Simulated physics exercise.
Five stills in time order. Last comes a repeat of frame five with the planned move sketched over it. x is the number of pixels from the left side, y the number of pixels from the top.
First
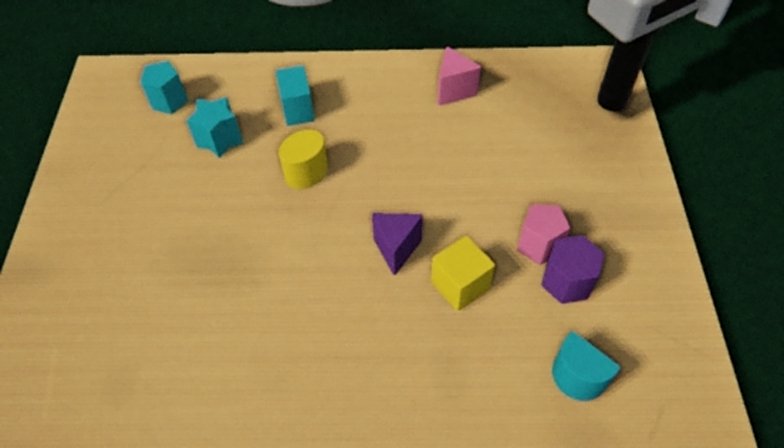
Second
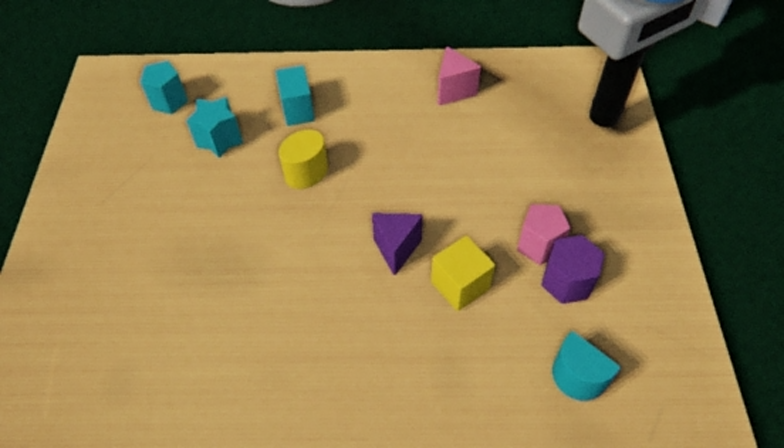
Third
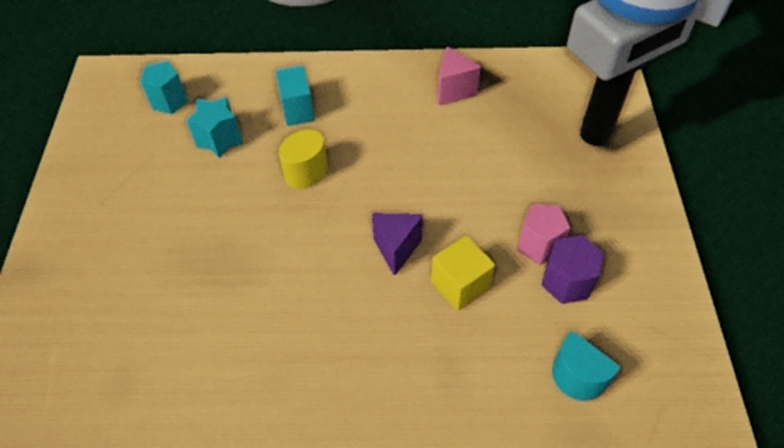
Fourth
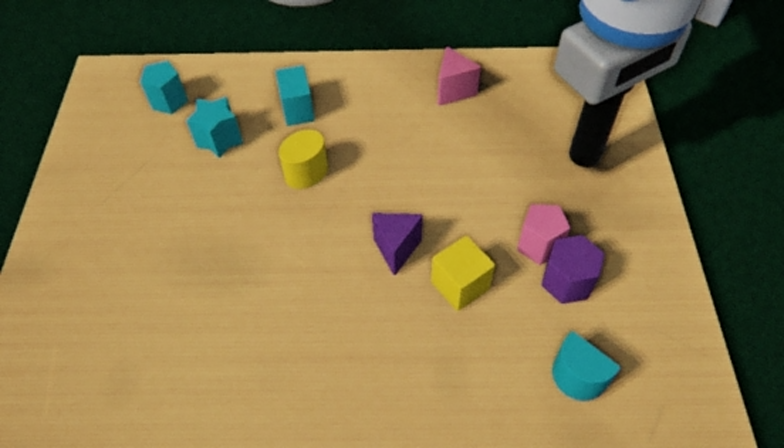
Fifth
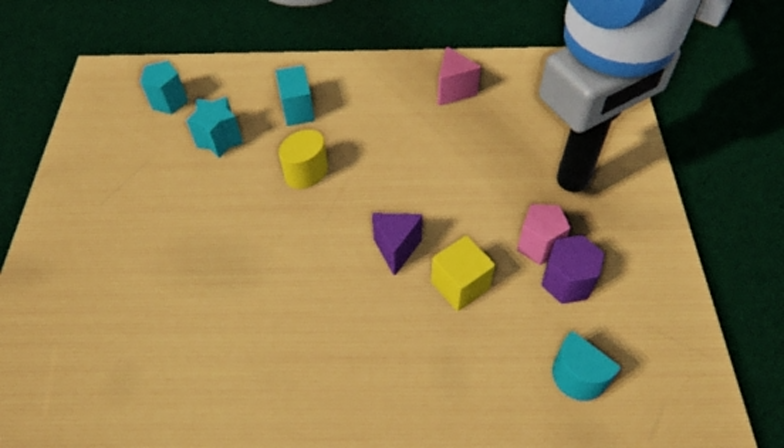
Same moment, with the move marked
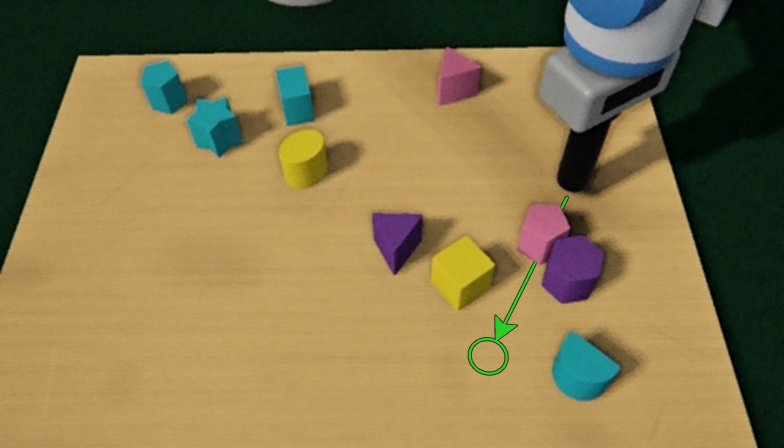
Robot arm with a black rod moving down and slightly left over a wooden board of coloured blocks, which stay still.
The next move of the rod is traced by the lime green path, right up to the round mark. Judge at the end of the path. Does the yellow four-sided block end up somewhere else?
Final answer: Yes.
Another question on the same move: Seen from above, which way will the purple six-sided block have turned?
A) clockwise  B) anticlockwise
B (anticlockwise)
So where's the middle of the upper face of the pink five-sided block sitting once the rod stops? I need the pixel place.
It comes to (453, 322).
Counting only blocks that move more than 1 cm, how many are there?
Three or more shift.
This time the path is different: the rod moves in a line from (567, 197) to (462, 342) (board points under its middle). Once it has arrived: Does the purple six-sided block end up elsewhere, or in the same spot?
The purple six-sided block changes place.
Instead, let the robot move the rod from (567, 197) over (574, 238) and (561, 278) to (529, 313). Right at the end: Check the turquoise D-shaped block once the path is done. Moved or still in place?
The turquoise D-shaped block is moved.
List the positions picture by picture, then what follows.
The first frame shows rod tip (612, 102); block tops, yellow four-sided block (464, 261); pink five-sided block (546, 220); purple six-sided block (577, 257); turquoise D-shaped block (587, 359).
The second frame shows rod (604, 117); blocks unchanged.
The third frame shows rod (595, 136); blocks unchanged.
The fourth frame shows rod (585, 157); blocks unchanged.
The fifth frame shows rod (572, 181); yellow four-sided block (464, 261); pink five-sided block (546, 220); purple six-sided block (577, 257); turquoise D-shaped block (587, 359).
Path on the board, from (567, 197) directly to (488, 356).
What follows on the original path. One third of the way, rod (548, 231); pink five-sided block (524, 244), turned 25° clockwise; purple six-sided block (575, 266), turned 30° anticlockwise.
Two thirds of the way, rod (521, 284); yellow four-sided block (447, 270), turned 50° clockwise; pink five-sided block (489, 290), turned 65° clockwise; purple six-sided block (576, 273), turned 50° anticlockwise.
At the end, rod (491, 343); yellow four-sided block (441, 273), turned 70° clockwise; pink five-sided block (453, 322), turned 115° clockwise; purple six-sided block (576, 273), turned 50° anticlockwise; turquoise D-shaped block in place.
